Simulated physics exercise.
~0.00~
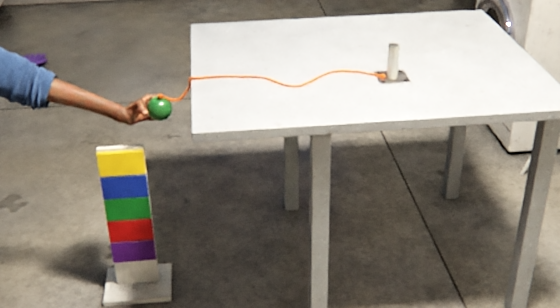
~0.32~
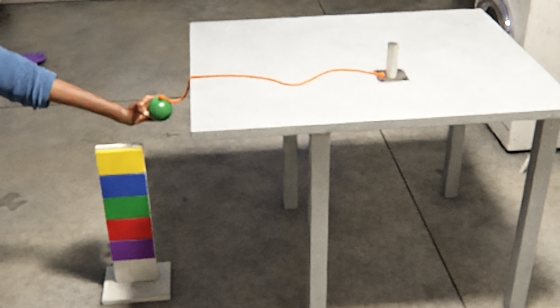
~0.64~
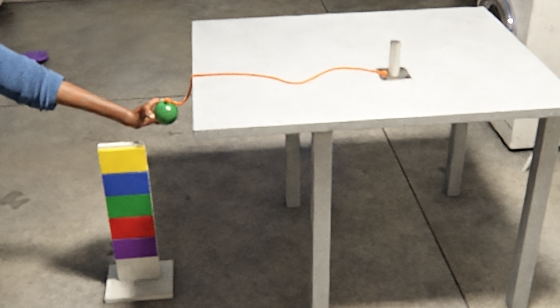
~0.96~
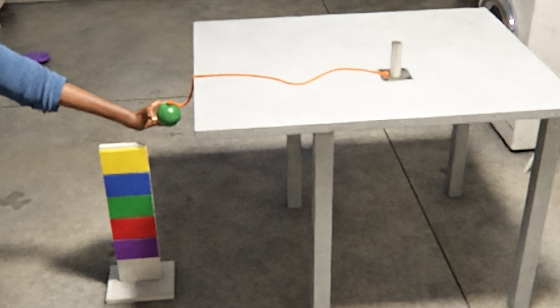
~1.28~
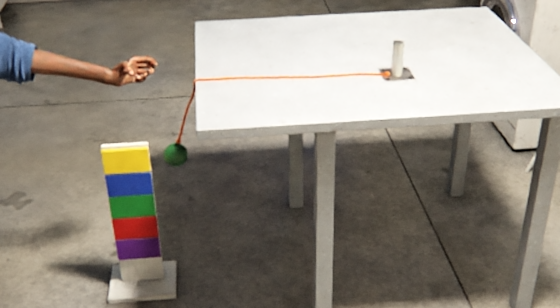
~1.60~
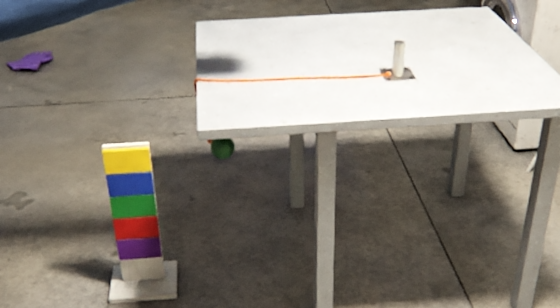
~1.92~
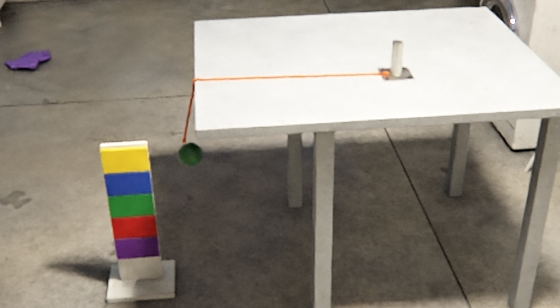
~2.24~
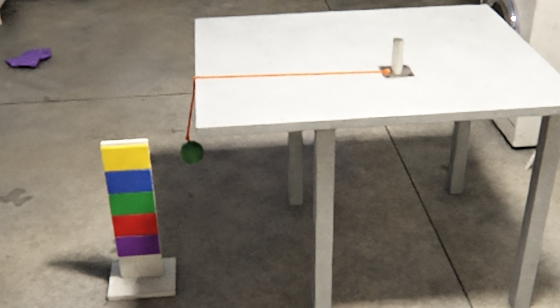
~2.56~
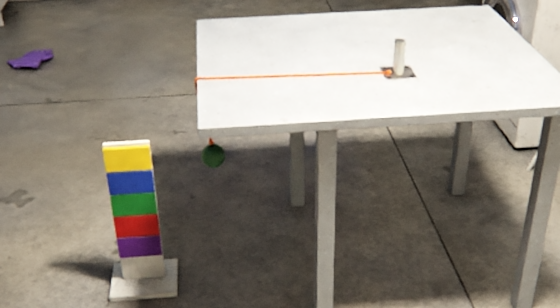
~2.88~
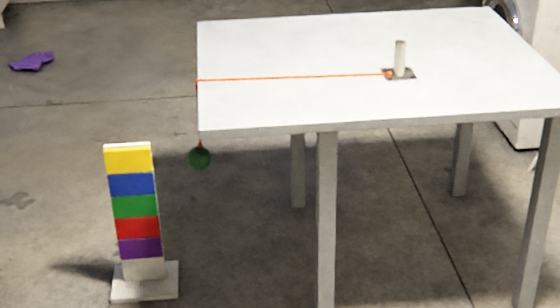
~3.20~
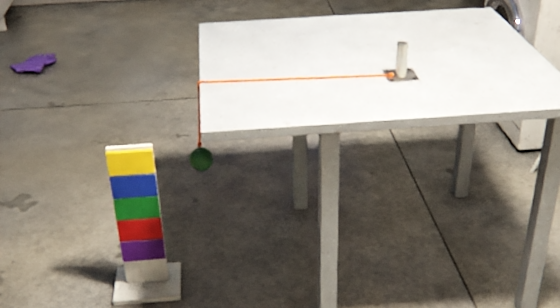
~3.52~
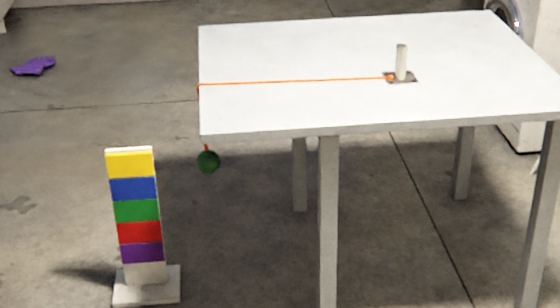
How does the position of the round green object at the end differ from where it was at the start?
At the start it is held in a hand just left of the table's edge. At the end it hangs from the orange cord, lower and further right, just below the table's left edge and level with the yellow band.
At a white table, a hand releases a round green object on an orange cord, which swings, ending level with yellow band.
